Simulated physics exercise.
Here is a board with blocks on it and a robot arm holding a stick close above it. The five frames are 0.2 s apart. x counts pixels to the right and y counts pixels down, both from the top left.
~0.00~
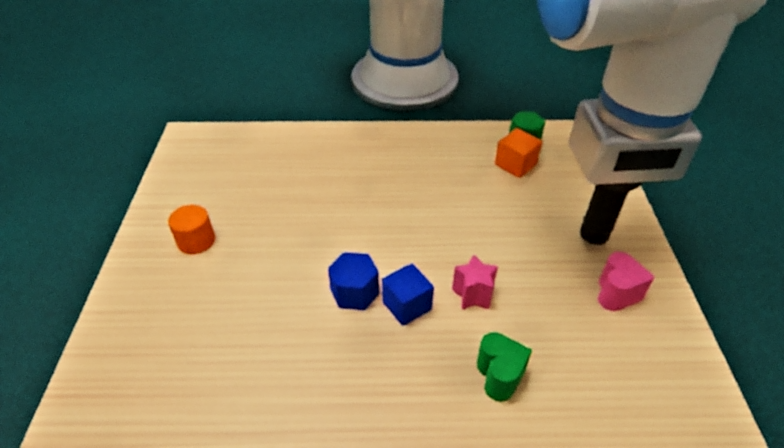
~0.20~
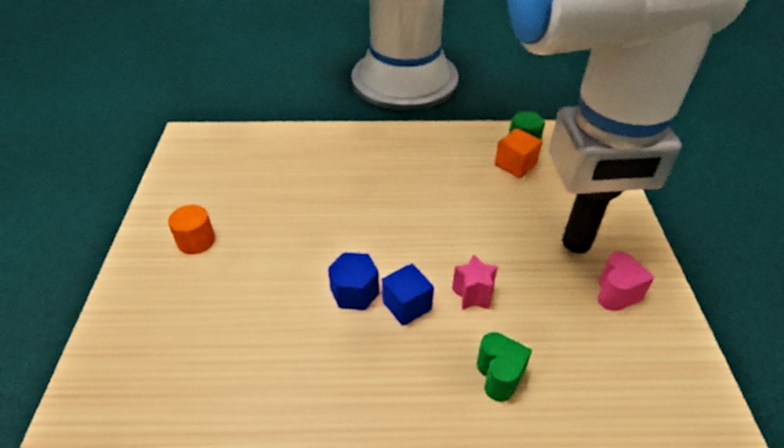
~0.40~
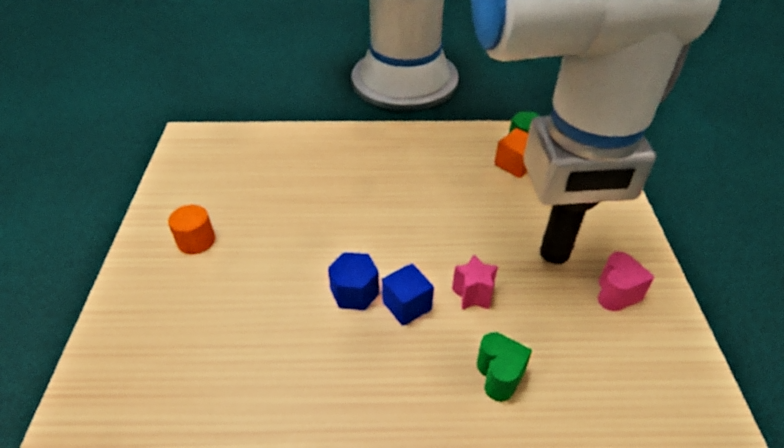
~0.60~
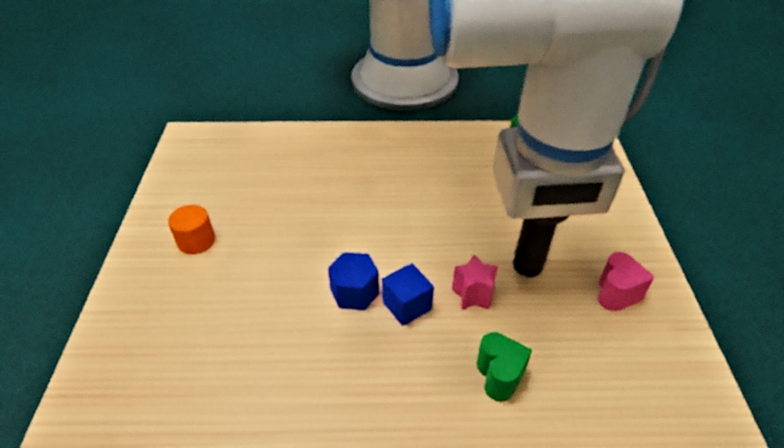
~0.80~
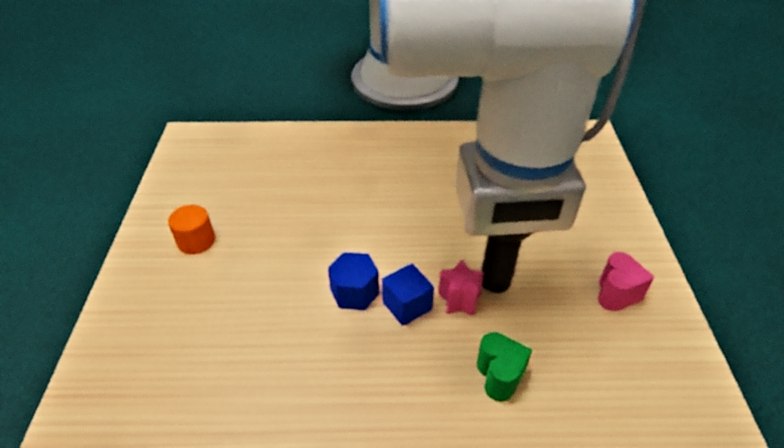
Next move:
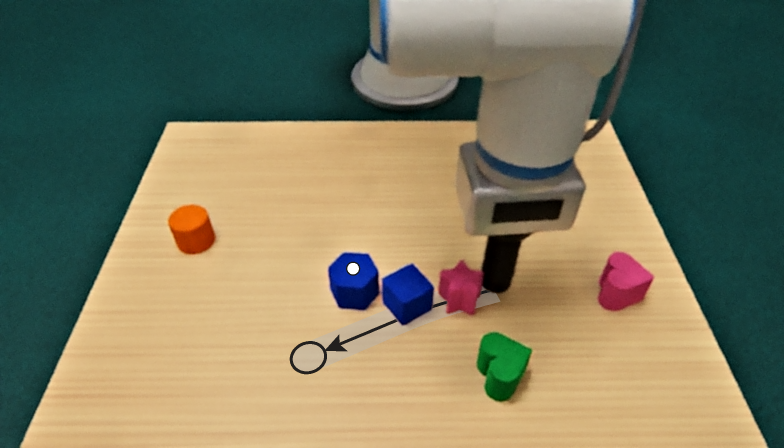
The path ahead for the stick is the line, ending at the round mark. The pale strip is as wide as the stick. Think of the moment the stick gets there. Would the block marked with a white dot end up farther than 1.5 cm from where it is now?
I'd say no.
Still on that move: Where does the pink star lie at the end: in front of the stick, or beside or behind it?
It stays ahead.
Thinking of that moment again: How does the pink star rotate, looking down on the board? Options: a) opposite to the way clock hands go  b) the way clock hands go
b (the way clock hands go)
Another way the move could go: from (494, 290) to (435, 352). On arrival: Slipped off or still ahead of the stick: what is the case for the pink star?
It falls back or aside.
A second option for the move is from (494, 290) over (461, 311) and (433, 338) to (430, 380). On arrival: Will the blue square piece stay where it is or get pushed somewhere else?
It is carried off its spot.
Path on the board, from (494, 290) via (404, 317), ending at (308, 357); the dot is on the blue six-sided block.
What follows on the original path. One third of the way, stick (434, 299); blue six-sided block (342, 267), turned 25° clockwise; blue square piece (357, 299); pink star (398, 296).
Two thirds of the way, stick (373, 323); blue six-sided block (341, 267), turned 25° clockwise; blue square piece (290, 314), turned 15° clockwise; pink star (331, 317).
At the end, stick (307, 350); blue six-sided block (341, 267), turned 25° clockwise; blue square piece (246, 315), turned 80° clockwise; pink star (269, 346), turned 30° clockwise; green heart in place.
